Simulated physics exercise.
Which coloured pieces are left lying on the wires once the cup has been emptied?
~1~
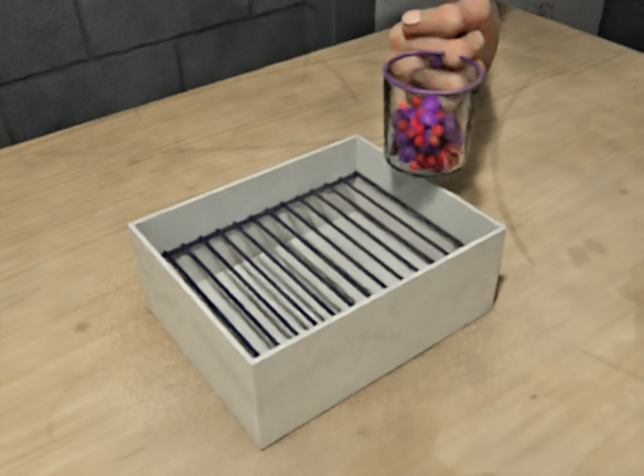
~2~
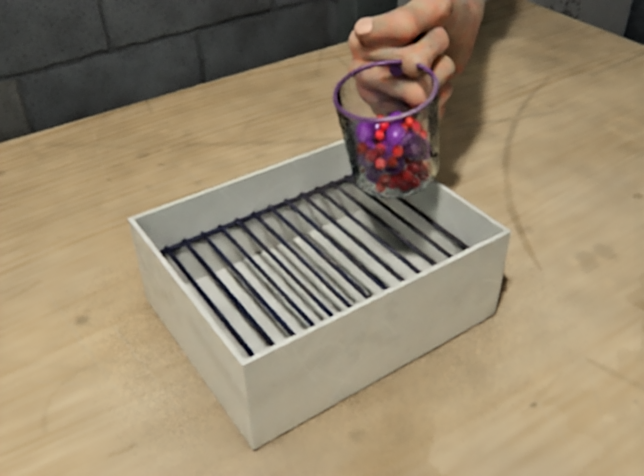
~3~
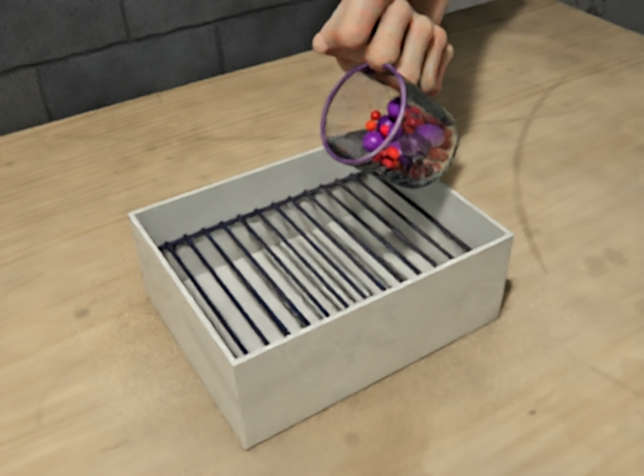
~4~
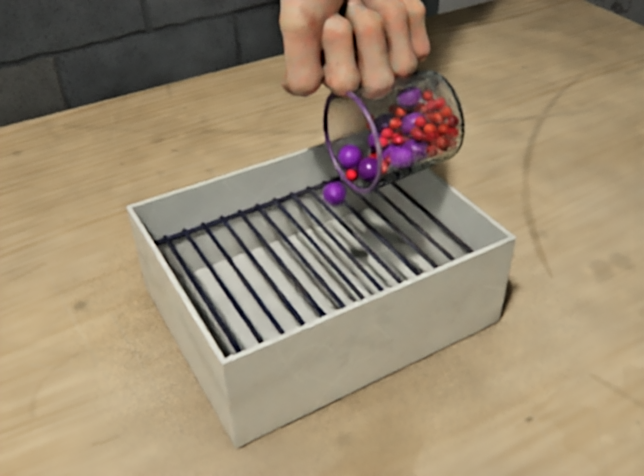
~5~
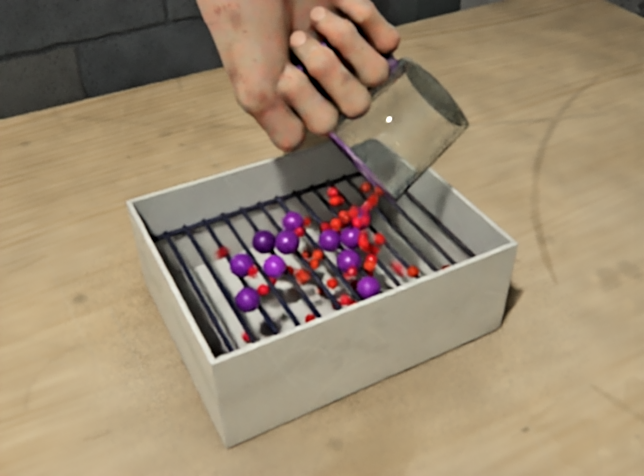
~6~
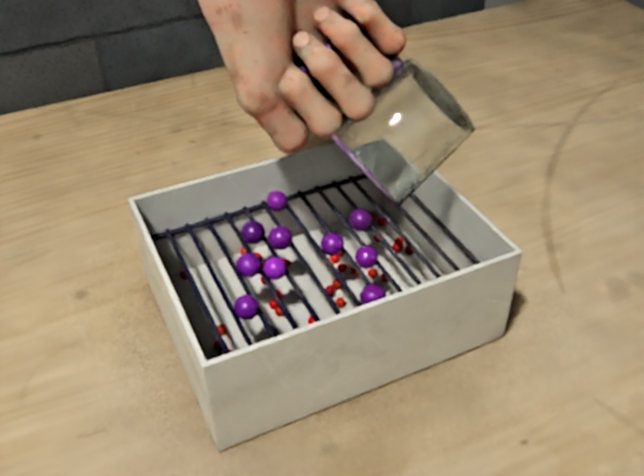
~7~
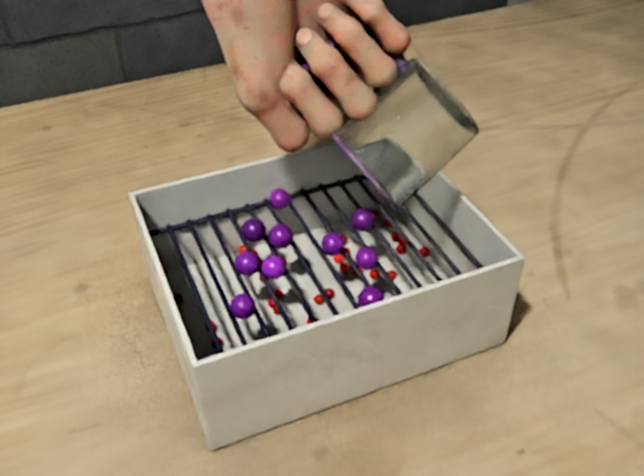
The purple balls stay on top of the wires, while the smaller red pieces fall through and end up underneath.
